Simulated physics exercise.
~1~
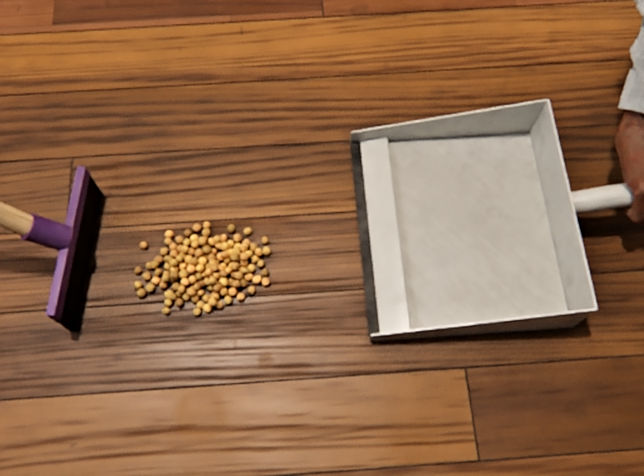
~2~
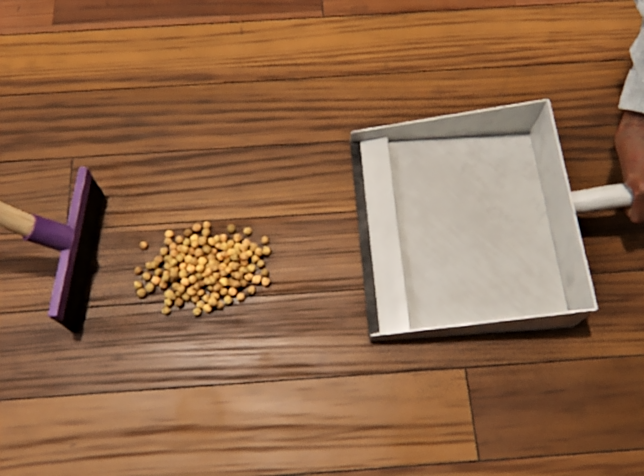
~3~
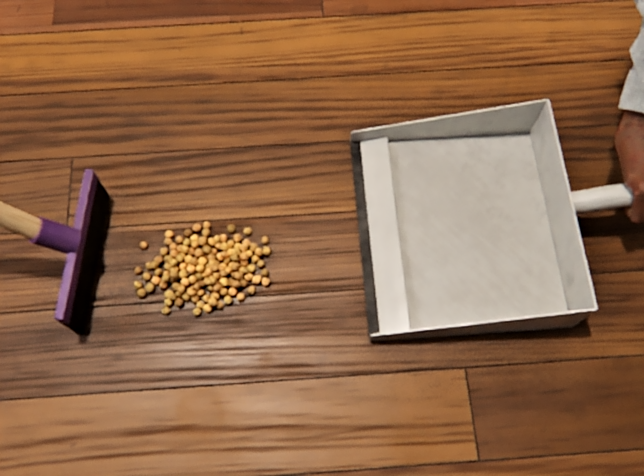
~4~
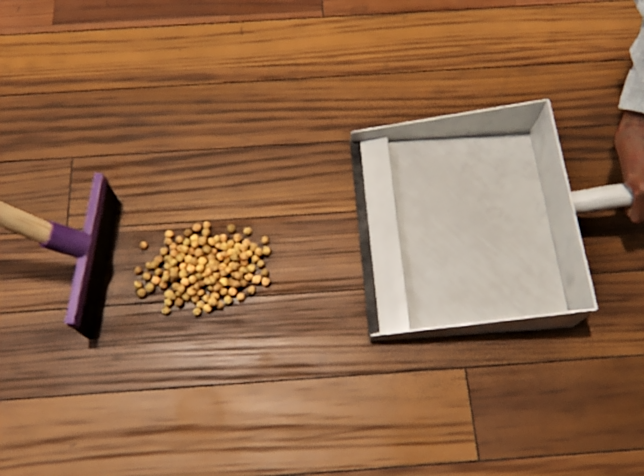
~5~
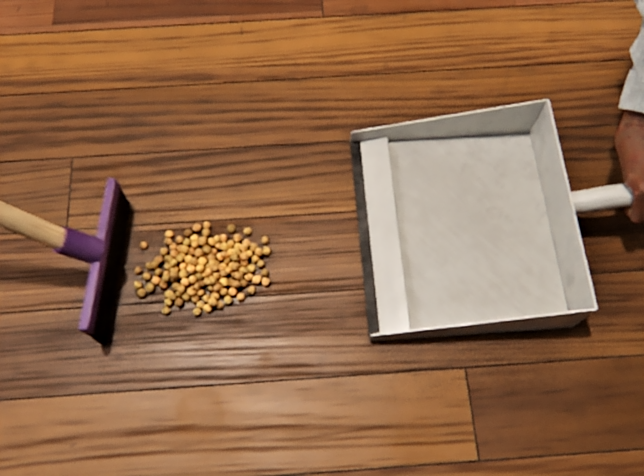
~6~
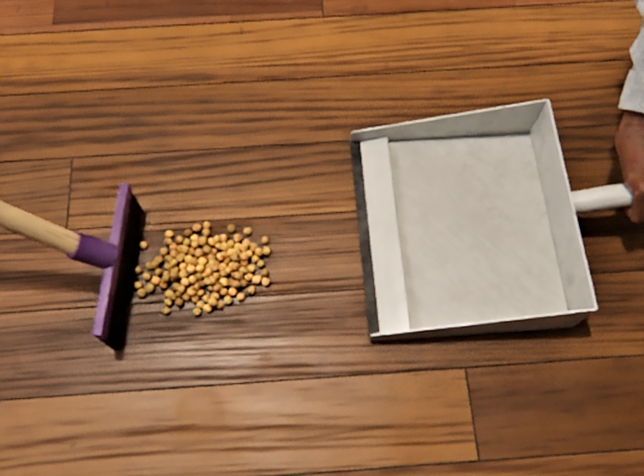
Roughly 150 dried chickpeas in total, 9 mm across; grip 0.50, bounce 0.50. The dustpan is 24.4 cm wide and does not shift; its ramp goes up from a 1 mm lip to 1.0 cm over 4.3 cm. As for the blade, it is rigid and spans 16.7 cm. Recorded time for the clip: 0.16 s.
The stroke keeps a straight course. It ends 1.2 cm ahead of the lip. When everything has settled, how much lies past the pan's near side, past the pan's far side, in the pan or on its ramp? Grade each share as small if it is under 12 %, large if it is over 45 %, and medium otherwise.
Past the pan's near side: Medium; past the pan's far side: Small; in the pan or on its ramp: Medium.
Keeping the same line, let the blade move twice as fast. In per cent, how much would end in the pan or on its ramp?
About 30 per cent.
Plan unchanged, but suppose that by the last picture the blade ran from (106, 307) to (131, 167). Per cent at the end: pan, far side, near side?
Pan: 30, far side: 0, near side: 5.
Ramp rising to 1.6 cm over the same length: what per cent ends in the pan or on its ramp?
That would give something like 20 per cent.
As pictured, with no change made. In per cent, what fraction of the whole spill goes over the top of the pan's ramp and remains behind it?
Roughly 5 in a hundred.
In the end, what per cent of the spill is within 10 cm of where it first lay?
I'd guess some 25 per cent.
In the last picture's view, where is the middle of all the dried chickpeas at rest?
In the last view, approximately (367, 302).
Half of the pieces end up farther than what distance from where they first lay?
20 cm or so.
Then, 0.26 s after the last picture, middle of the blade 15 cm from the lip; 0 % over the lip, far side 0 %, near side 5 %.
Then, 0.44 s after the last picture, middle of the blade 7 cm from the lip; 0 % over the lip, far side 0 %, near side 20 %.
Then, 0.74 s after the last picture, middle of the blade 2 cm from the lip; 20 % over the lip, far side 0 %, near side 30 %.
In the end, near side 30 %, far side 0 %, pan 20 %, in front of the lip or behind the blade 45 %.
